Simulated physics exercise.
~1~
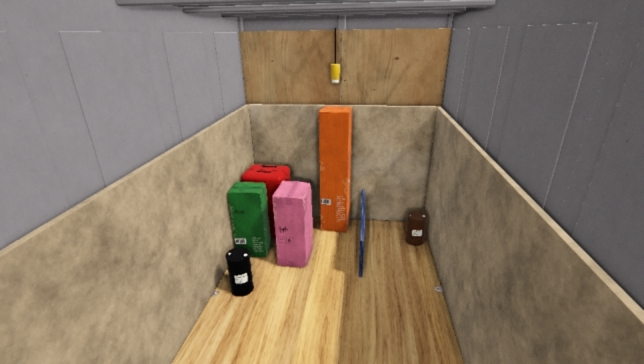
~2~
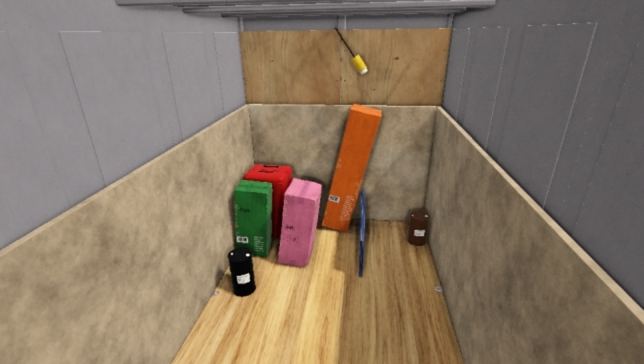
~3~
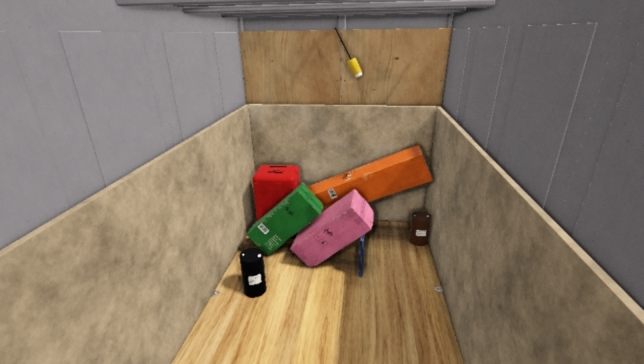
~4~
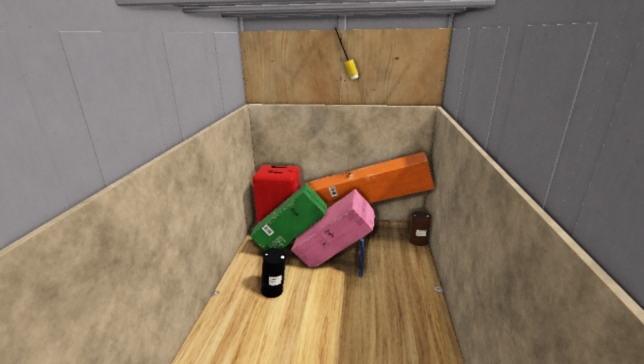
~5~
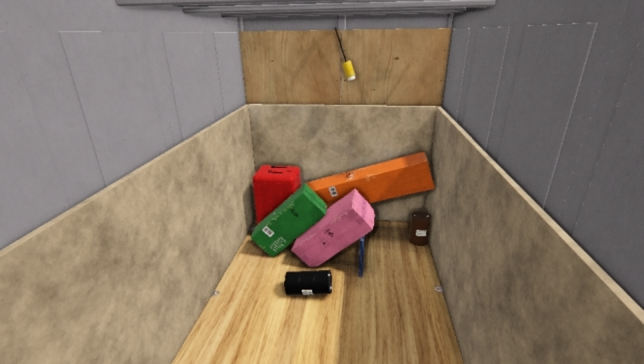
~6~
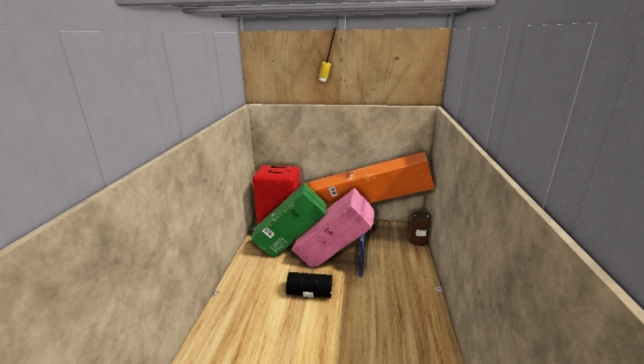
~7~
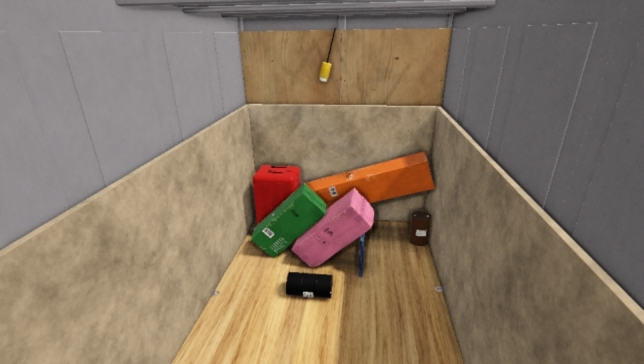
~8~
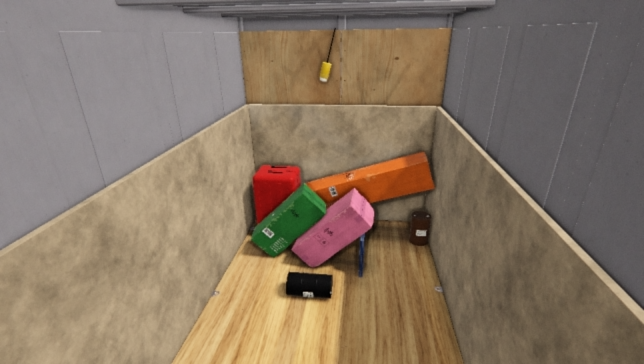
The clip shows boxes, a red case and canisters in a walled load bay as a hanging lamp swings right; the orange, green and pink boxes topple right into a leaning pile, then the black canister slides right, tips over and lies on its side.
